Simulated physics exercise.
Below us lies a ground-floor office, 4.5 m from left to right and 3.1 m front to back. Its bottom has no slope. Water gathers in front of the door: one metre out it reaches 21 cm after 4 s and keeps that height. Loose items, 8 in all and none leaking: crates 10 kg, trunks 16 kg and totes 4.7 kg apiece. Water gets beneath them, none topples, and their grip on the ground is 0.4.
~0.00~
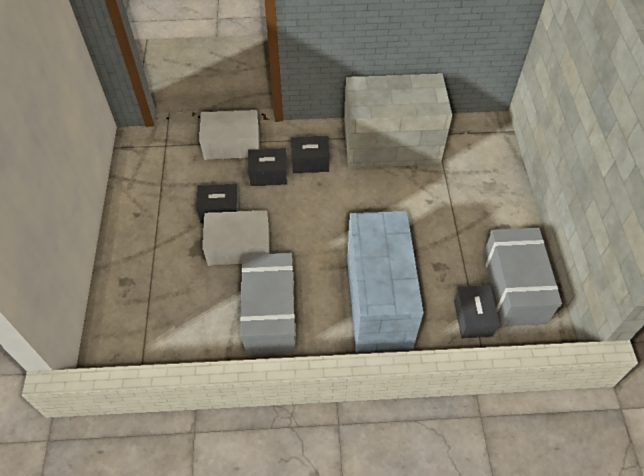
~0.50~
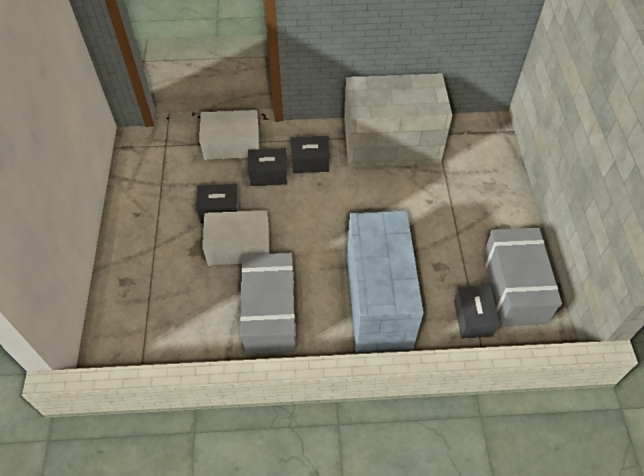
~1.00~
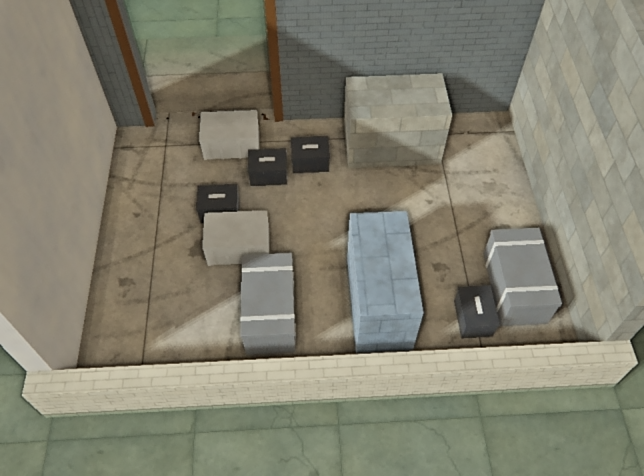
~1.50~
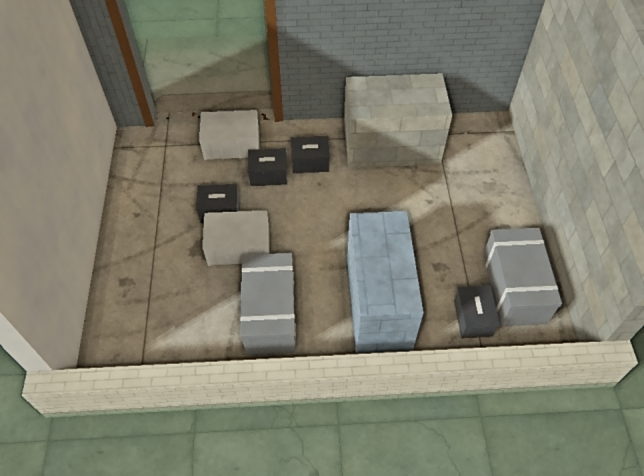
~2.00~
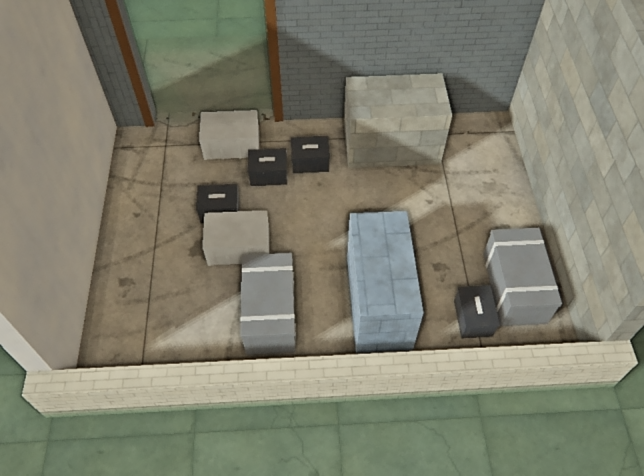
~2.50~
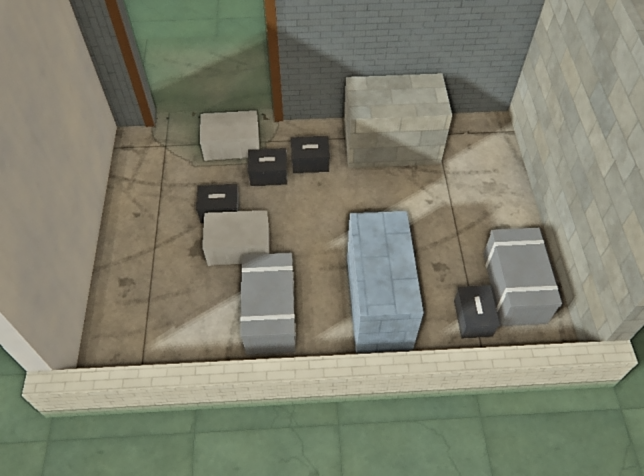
The clip opens on a view down into a room holding crates, trunks and dark totes, with bare paving outside. Greenish water covers the paving beyond the low front wall and the doorway, then spreads through the doorway and just over the threshold around the nearest pale box, while everything inside stays put.
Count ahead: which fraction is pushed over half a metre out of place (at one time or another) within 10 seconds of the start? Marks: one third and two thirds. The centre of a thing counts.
It is one to two thirds.
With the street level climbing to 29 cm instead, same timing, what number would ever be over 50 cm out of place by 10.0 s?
In that case 4 of them.
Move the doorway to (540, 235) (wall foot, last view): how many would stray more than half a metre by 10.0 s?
In that case 7 of them.
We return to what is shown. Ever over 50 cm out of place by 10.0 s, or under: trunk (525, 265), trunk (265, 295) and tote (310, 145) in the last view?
In that order: Short of it, less, short of it.
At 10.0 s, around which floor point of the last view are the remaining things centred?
Near (338, 288).
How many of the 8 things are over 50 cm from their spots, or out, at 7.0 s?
By then 4.
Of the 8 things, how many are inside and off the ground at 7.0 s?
At that moment 5.
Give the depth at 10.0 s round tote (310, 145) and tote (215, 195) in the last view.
Roughly 4 and 16 cm.
After 3.5 s 0 of 8 are over 50 cm from their spots; 0 afloat.
After 4.5 s 2 of 8 are over 50 cm from their spots; 1 afloat.
After 7.0 s 4 of 8 are over 50 cm from their spots; 5 afloat.
After 10.0 s 4 of 8 are over 50 cm from their spots, and 4 have been at some point; 6 afloat.
